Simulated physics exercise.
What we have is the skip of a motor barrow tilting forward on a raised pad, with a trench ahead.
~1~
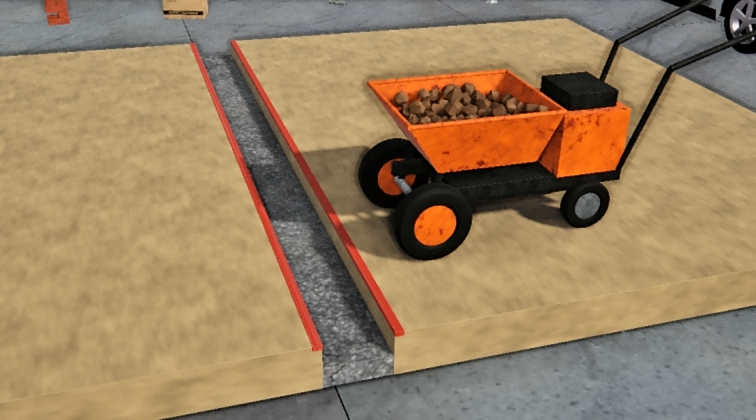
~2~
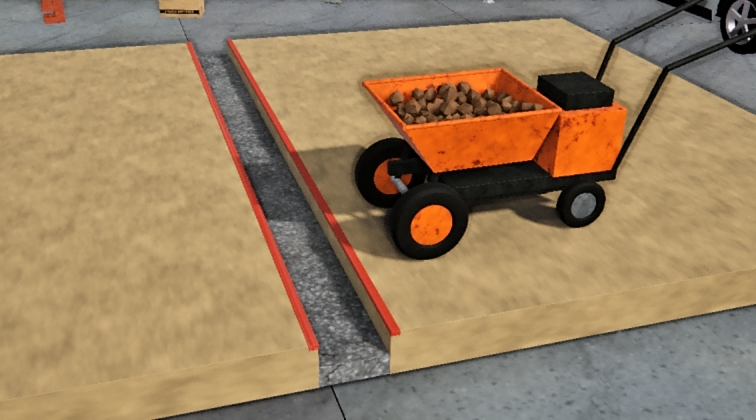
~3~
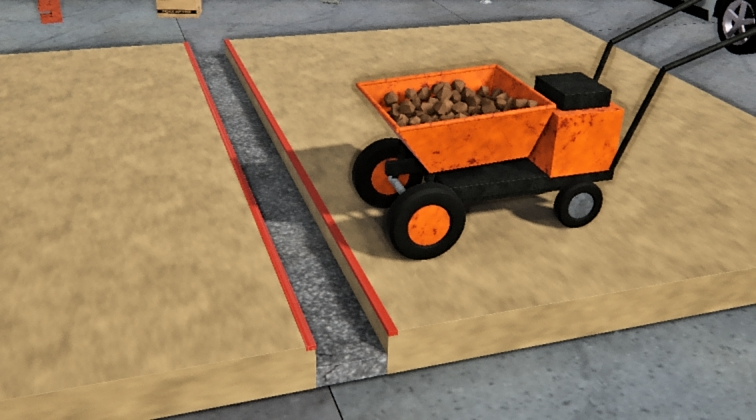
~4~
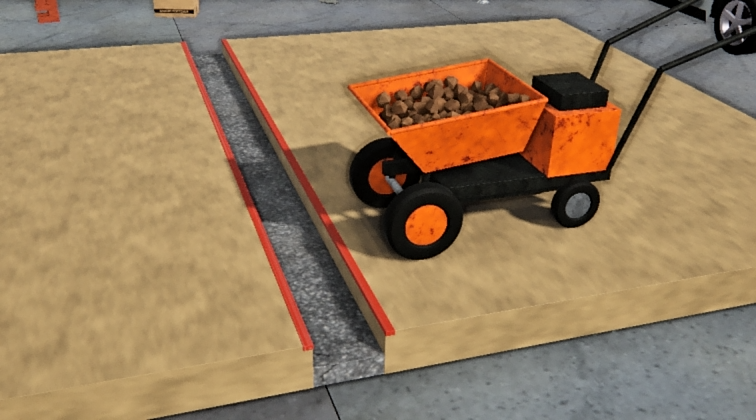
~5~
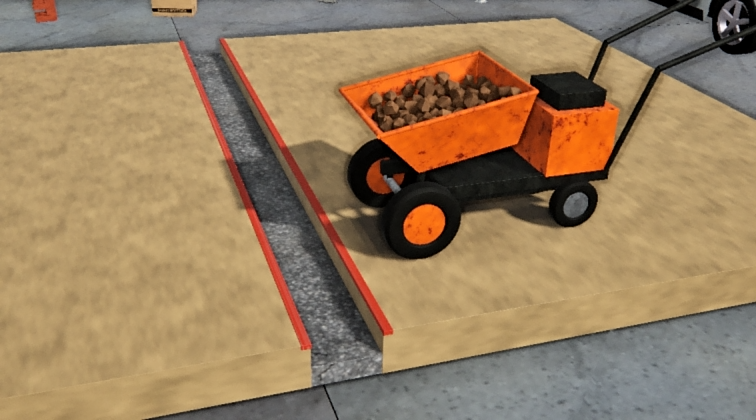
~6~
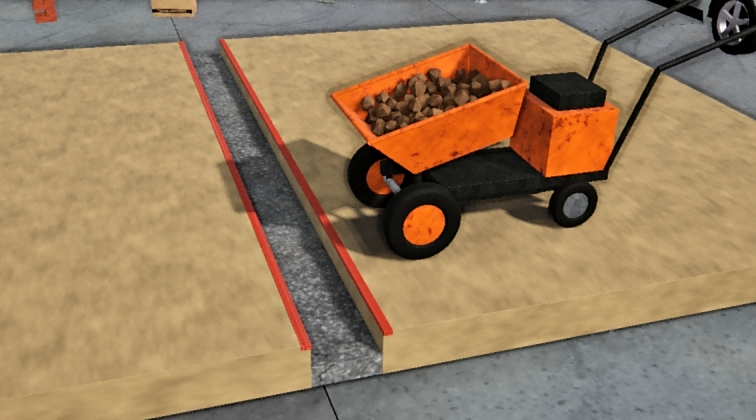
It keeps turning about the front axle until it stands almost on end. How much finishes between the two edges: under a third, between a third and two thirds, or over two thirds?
The trench takes between a third and two thirds.
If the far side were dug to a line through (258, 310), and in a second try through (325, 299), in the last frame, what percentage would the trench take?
Near 90 % and 0 %.
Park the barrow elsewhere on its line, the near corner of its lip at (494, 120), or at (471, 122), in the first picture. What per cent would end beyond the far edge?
The first gives 0 %, the second 0 %.
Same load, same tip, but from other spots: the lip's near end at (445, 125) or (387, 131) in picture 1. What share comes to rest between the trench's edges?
The first gives 80 %, the second 10 %.
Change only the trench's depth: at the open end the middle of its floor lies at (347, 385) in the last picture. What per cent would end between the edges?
Close to 70 per cent.
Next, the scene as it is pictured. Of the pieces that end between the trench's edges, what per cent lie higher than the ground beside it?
Near 25 %.
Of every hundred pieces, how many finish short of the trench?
Close to 0 per cent.
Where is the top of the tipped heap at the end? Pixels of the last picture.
Near (269, 238).
Soon, skip tipped steeply; all in the skip.
A while on, skip tipped right over; most in the skip; a small part in or heaped over the trench; a small part beyond it; a stray few falling.
Towards the end, skip tipped right over; a small part in the skip; about half in or heaped over the trench; about a third beyond it.
Finally, skip tipped right over; a small part in the skip; about half in or heaped over the trench; about a third beyond it.
